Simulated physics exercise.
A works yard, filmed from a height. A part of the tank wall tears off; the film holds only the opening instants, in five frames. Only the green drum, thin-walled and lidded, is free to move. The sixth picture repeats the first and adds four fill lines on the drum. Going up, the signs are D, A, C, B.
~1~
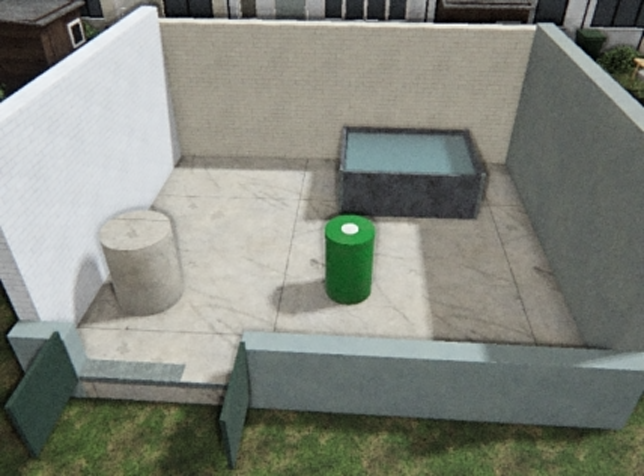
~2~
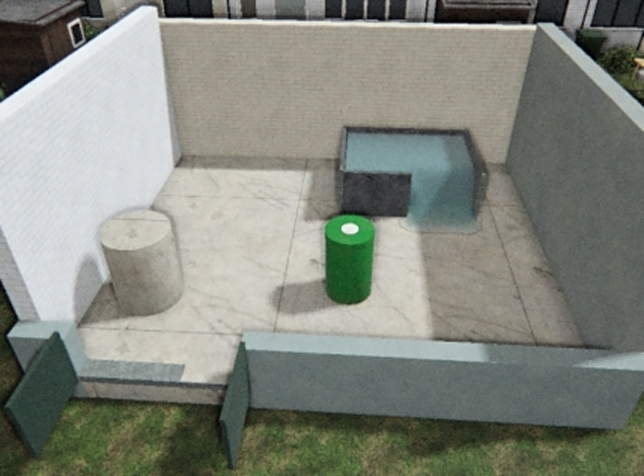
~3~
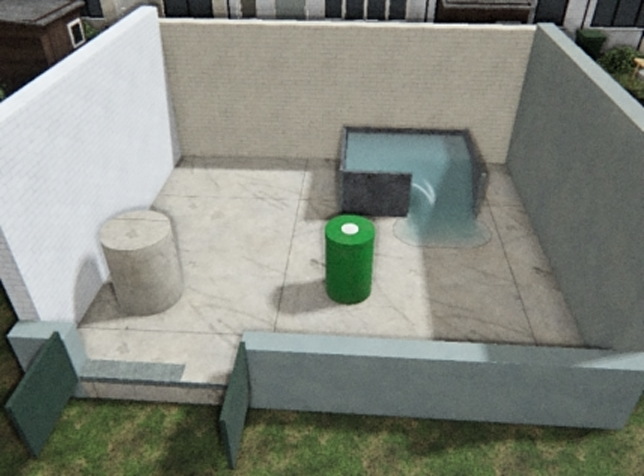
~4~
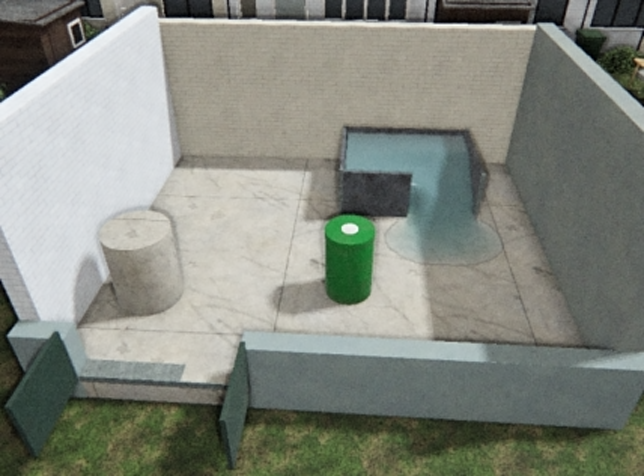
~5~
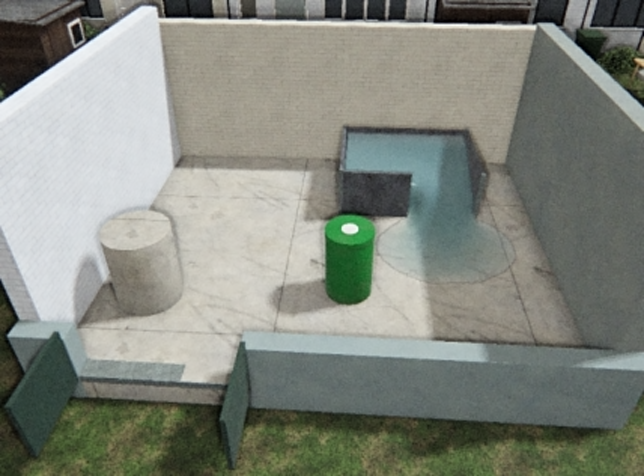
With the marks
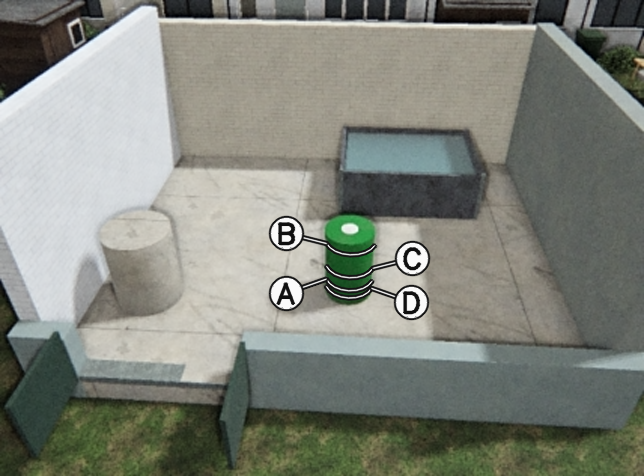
Water poured out through an opening in the front of the dark tank at the back of the walled yard and spread across the paved floor, while the green drum stood still.
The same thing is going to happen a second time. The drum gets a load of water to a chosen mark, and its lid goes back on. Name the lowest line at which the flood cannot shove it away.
The limit is A.
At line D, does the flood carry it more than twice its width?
No, less.
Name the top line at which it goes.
That would be D.
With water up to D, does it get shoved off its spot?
Yes.
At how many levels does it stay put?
Three.
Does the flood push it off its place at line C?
No, not at all.
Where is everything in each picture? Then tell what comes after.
Lid of the green drum at (351, 229); tank full, its middle at (408, 154); open gate at (159, 330).
Water covers 2 % of the ground and is seen nearest the drum at (415, 225).
Water covers 3 % of the ground and is seen nearest the drum at (417, 242).
Water covers 6 % of the ground and is seen nearest the drum at (409, 253).
Lid of the green drum at (351, 229); water covers 9 % of the ground and is seen nearest the drum at (395, 261).
On the marked copy, A at (348, 290); B at (350, 254); C at (349, 277); D at (348, 298); from the bottom up D, A, C, B.
Choosing A, it does not move.
Choosing B, it does not move.
Choosing C, it does not move.
Choosing D, it is pushed about half its own width away.
